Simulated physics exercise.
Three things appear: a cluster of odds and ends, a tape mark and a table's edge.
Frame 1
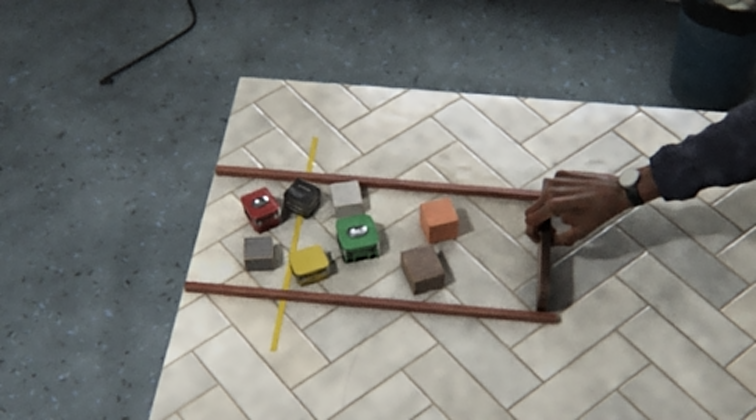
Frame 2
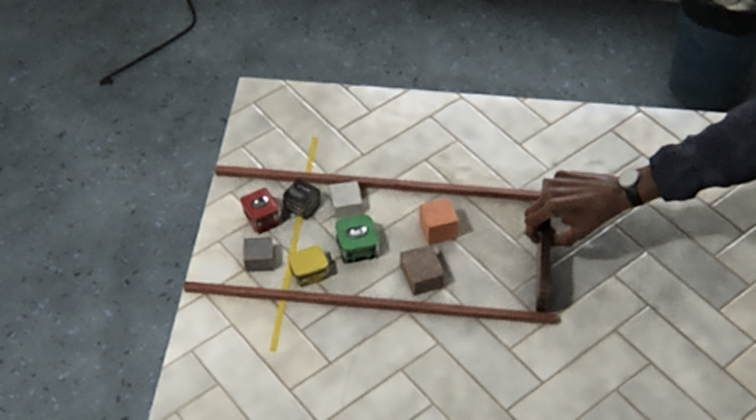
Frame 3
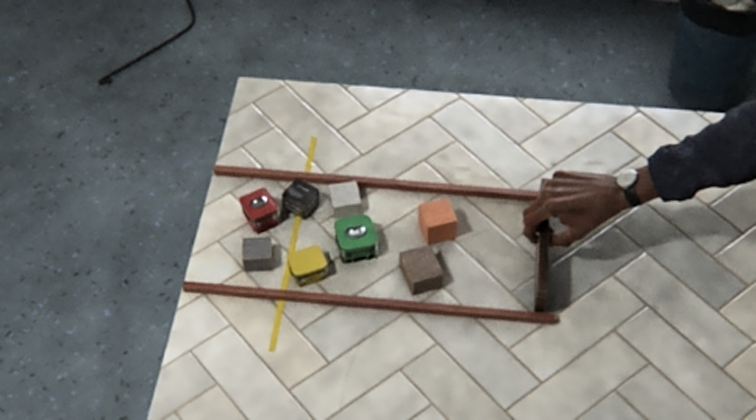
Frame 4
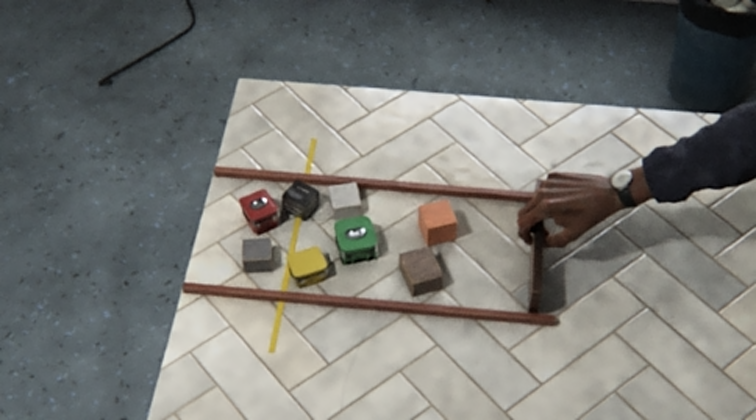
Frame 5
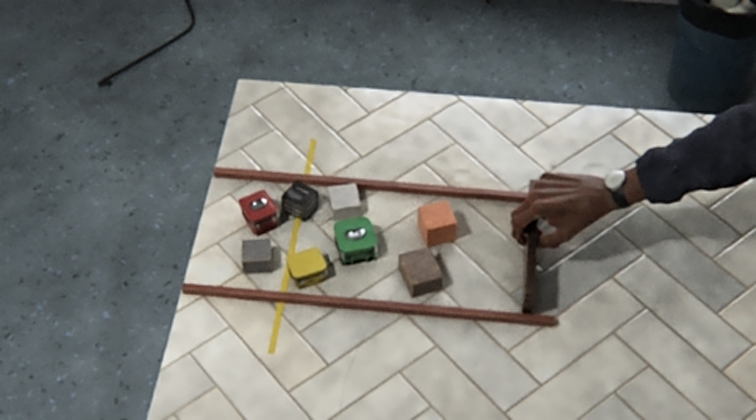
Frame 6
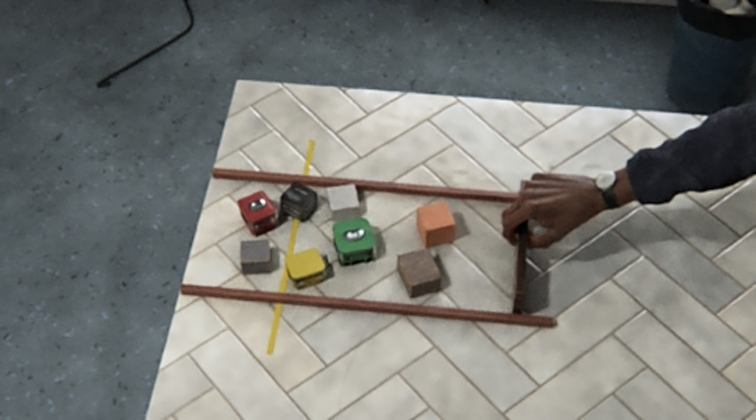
A hand in a dark sleeve, wearing a watch, slides an upright dark board slowly leftward a short way between two reddish-brown rails on a pale herringbone-patterned tabletop, seen from above at an angle. Left of it sit orange and brown blocks, then green, white, yellow, black, grey and red pieces clustered around a yellow tape line. The pieces stay in place, and the view barely shifts.
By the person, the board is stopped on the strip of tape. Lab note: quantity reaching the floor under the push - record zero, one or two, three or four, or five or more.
The number that tip off is going to be zero.
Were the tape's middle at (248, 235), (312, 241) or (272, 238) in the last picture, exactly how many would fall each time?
3, 0, 2.
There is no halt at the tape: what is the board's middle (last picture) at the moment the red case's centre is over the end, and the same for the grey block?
The red case puts it at (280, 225), the grey block at (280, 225).
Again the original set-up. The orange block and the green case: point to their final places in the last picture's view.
Roughly (282, 208), and the other roughly (243, 231).
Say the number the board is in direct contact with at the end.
That makes 2.
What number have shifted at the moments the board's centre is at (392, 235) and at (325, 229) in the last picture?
It comes to 3 for the first spot, 8 for the other.
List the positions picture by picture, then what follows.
The first frame shows red case (261, 210); grey block (259, 254); black box (302, 198); board (544, 244); tape (296, 236).
The second frame shows grey block (259, 254); green case (357, 239).
The third frame shows black box (301, 199); yellow case (307, 266).
The fourth frame shows red case (259, 212); white block (345, 201).
The fifth frame shows grey block (257, 256); board (530, 246).
The sixth frame shows red case (258, 214); grey block (256, 257); black box (299, 202); board (521, 246); tape (293, 239).
Soon after, none off yet; red case at rest near (258, 214); grey block at rest near (256, 257); black box at rest near (299, 202).
After that, none off yet; red case at rest near (258, 214); grey block at rest near (256, 257); black box moving near (291, 201).
In the end, the number that fall off is zero.
